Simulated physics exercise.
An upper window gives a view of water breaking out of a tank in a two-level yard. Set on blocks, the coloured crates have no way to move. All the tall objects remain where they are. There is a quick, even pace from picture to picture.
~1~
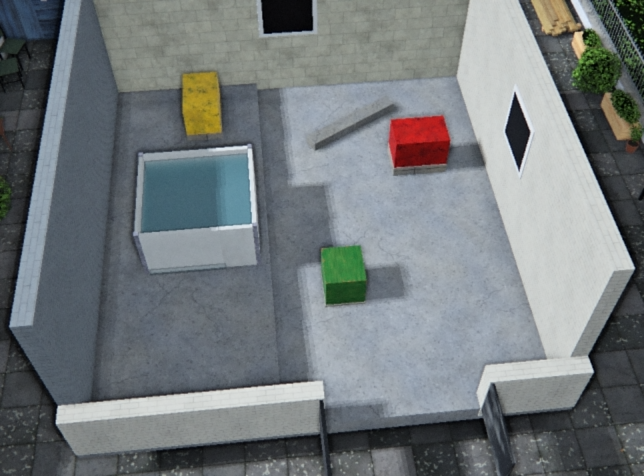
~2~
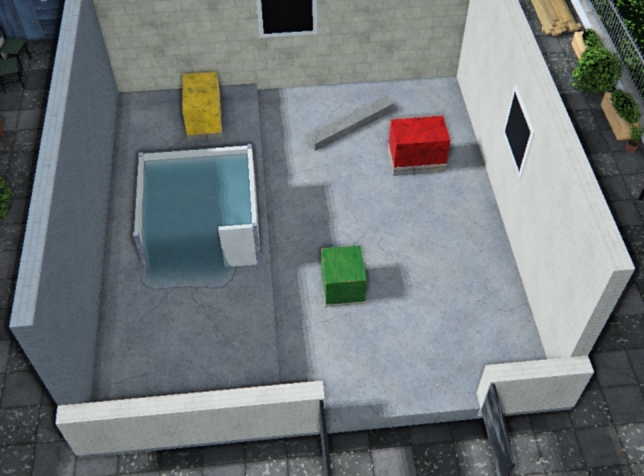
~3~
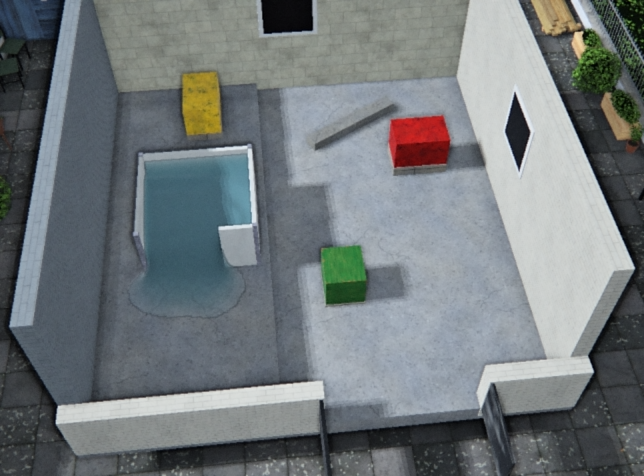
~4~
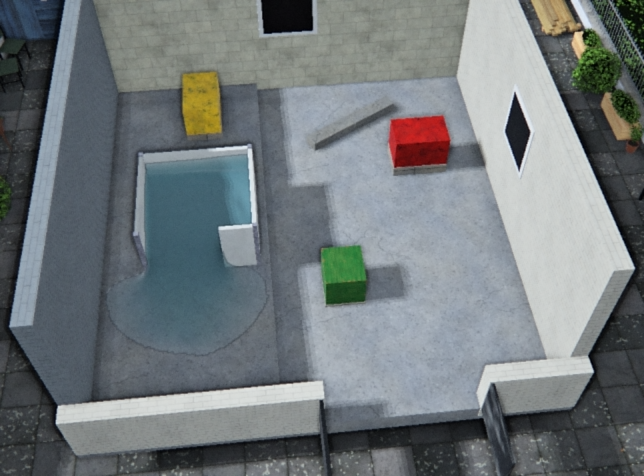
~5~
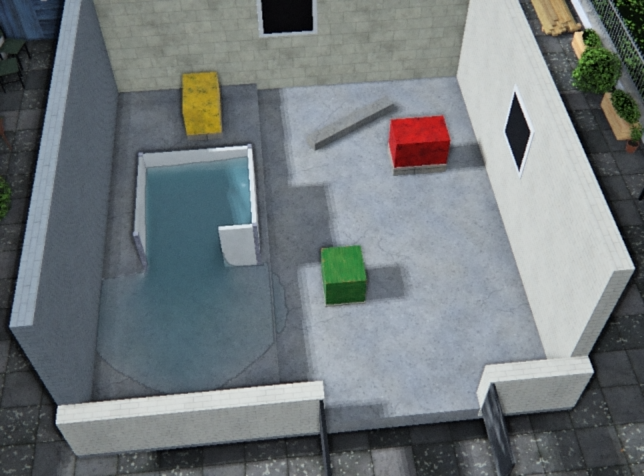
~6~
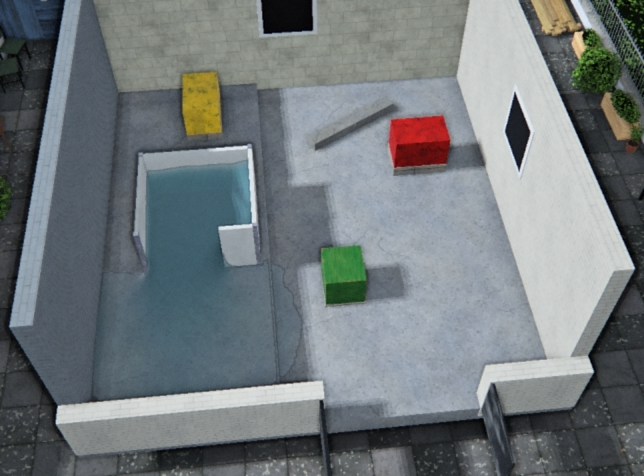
Water sat still in an open white tank, then poured out through a gap in its front, spreading in a widening pool across the yard's left side while the yellow, red and green crates stayed put.
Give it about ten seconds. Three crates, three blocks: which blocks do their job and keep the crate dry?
The yellow crate will avoid the water, the green crate will meet the water, the red crate will avoid the water.
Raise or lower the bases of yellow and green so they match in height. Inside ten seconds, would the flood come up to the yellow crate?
The yellow one is reached.
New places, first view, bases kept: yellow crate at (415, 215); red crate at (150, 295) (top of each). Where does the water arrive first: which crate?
Going by the pictures, it's the red one.
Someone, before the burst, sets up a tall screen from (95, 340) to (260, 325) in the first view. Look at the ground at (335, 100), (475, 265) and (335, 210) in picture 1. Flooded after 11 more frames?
As listed: Free of water, no water, covered.
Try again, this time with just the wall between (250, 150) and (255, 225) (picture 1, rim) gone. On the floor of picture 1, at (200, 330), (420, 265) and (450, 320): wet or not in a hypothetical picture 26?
In turn: Dry, under water, under water.
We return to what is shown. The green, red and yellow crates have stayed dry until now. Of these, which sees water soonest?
Answer: The one in green.
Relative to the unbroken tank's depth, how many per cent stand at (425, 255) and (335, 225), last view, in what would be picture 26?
4 and 0 per cent respectively, roughly.
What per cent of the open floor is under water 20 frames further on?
Near 45 in a hundred.
A moment on, water covers 20 % of the floor; the yellow crate not reached, the green crate water round its plinth, the red crate not reached.
Next, water covers 25 % of the floor; the yellow crate not reached, the green crate water round its plinth, the red crate not reached.
Then, water covers 45 % of the floor; the yellow crate not reached, the green crate water round its plinth, the red crate not reached.
Later, water covers 70 % of the floor; the yellow crate water round its plinth, the green crate water round its plinth, the red crate water round its plinth.
In the end, water covers 90 % of the floor; the yellow crate stayed above the water, the green crate was topped, the red crate stayed above the water.
